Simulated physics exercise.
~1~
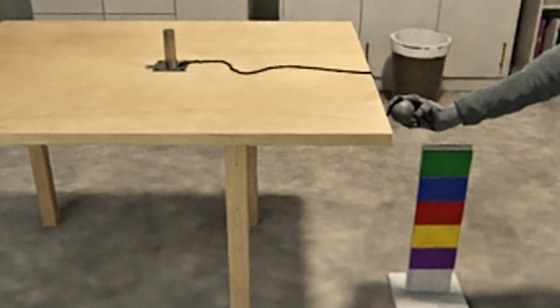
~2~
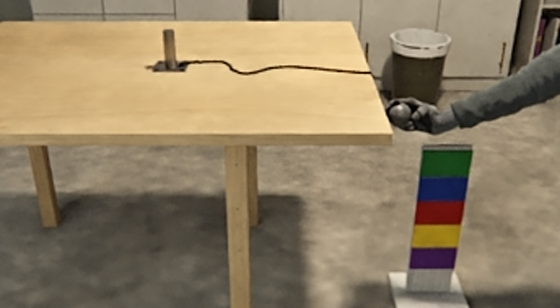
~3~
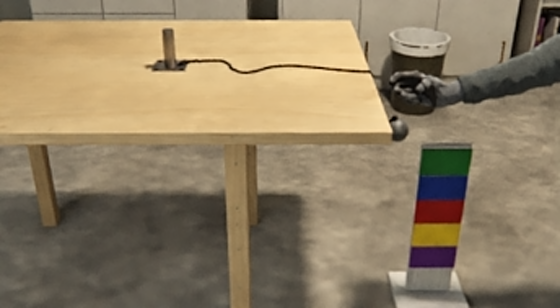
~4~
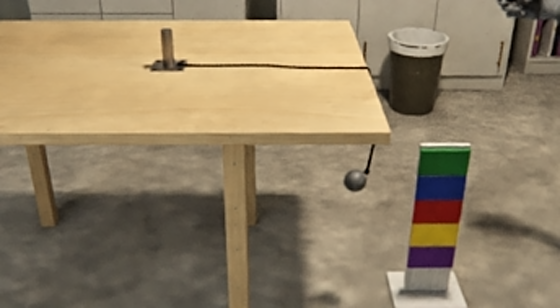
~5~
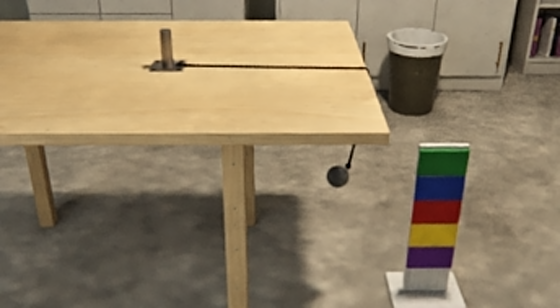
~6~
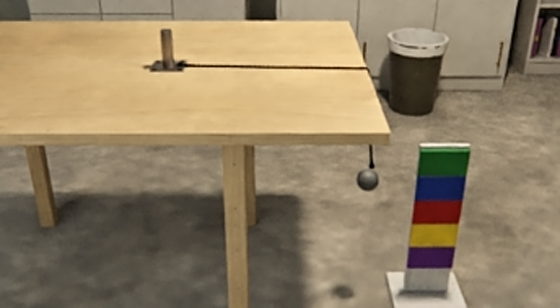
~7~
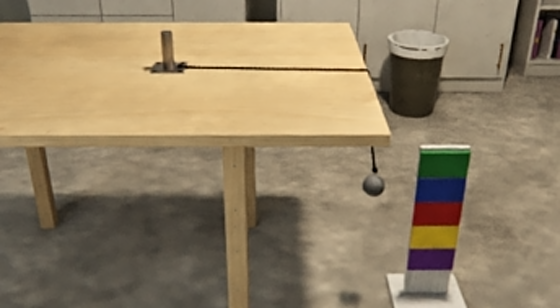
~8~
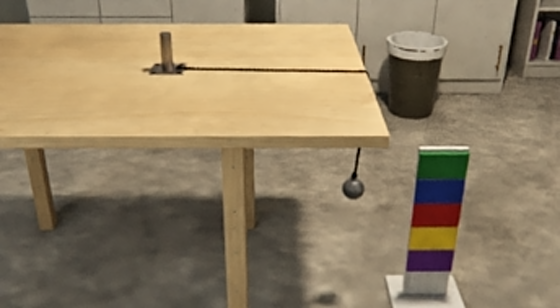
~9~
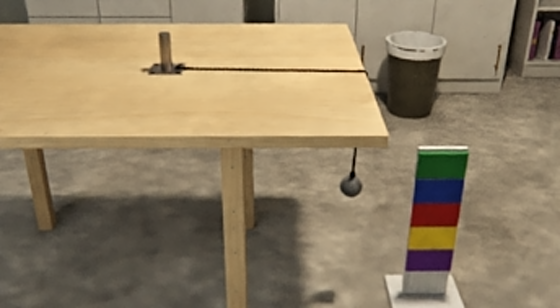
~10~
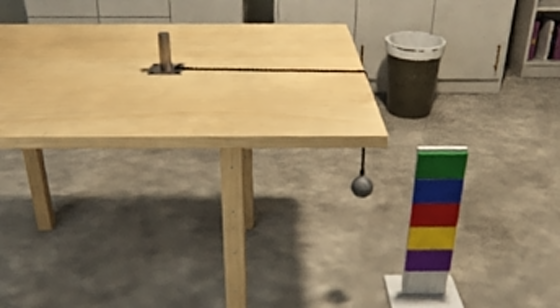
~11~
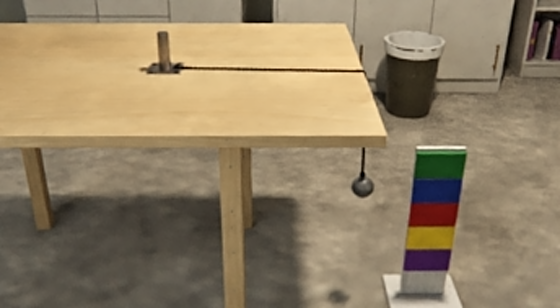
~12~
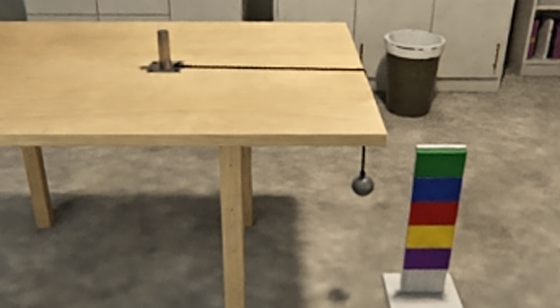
At first, a gloved-looking grey hand holds a grey ball just off the right end of a wooden table, its dark cord winding loosely back to a short post. The hand lets go and draws back to the right as the ball starts to drop. The cord pulls straight across the tabletop, and the ball swings left beneath the table's edge. It swings back right, then left again, in shrinking sweeps beside a stand of coloured bands. Finally, it settles and hangs still, level with the blue band.
